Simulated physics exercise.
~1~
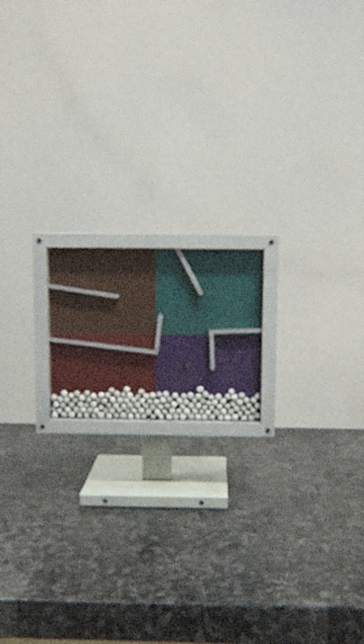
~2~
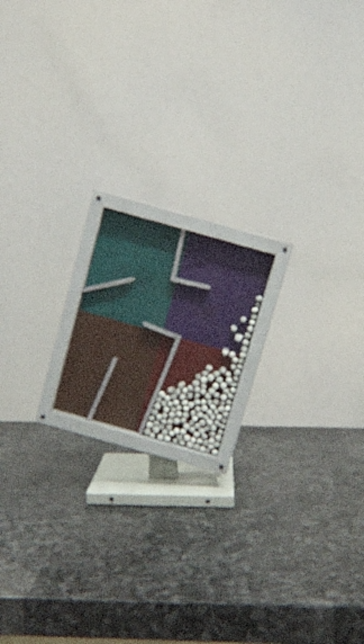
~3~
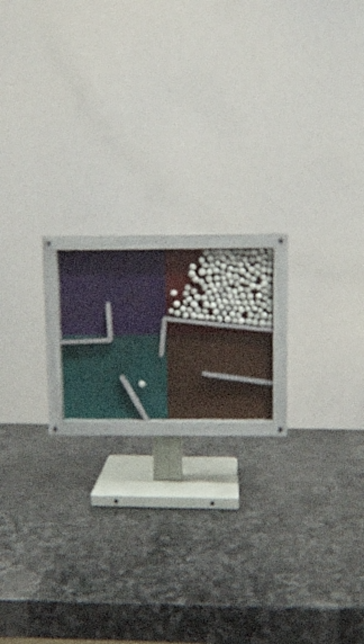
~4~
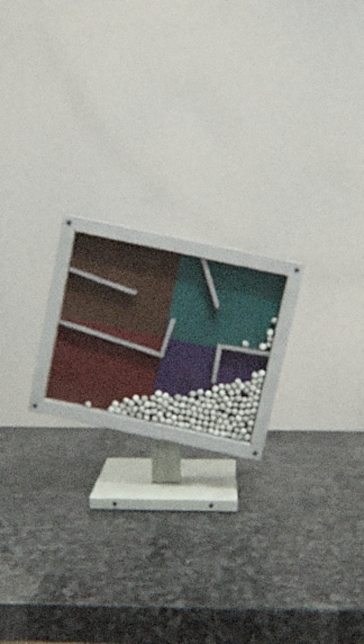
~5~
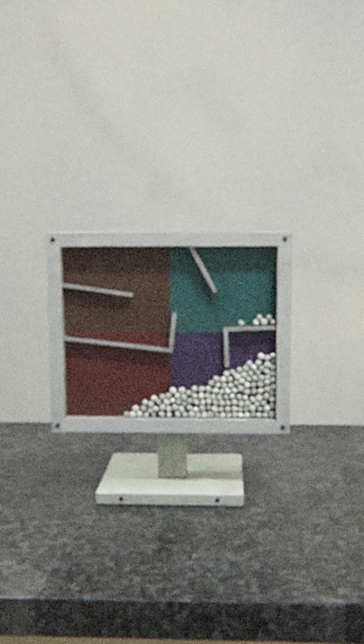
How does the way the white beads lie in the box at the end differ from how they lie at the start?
At the start they form a nearly level layer across the whole bottom of the box, while at the end they are heaped towards the right, sloping up to the right-hand side, with a few resting on the ledge above.
On a dark grey counter against a pale wall, a framed flat box stands on a white base, with small white beads lying in a nearly level layer along its bottom. The box tips anticlockwise onto its side, and the beads pile into the lower right corner, around the red quarter. It keeps turning until it is upside down, with most beads held on a ledge in the red quarter, now at upper right. Coming back towards upright, it drops them into a sloping heap. It ends upright, with most beads in the purple quarter, some in the red and a few on the turquoise ledge.
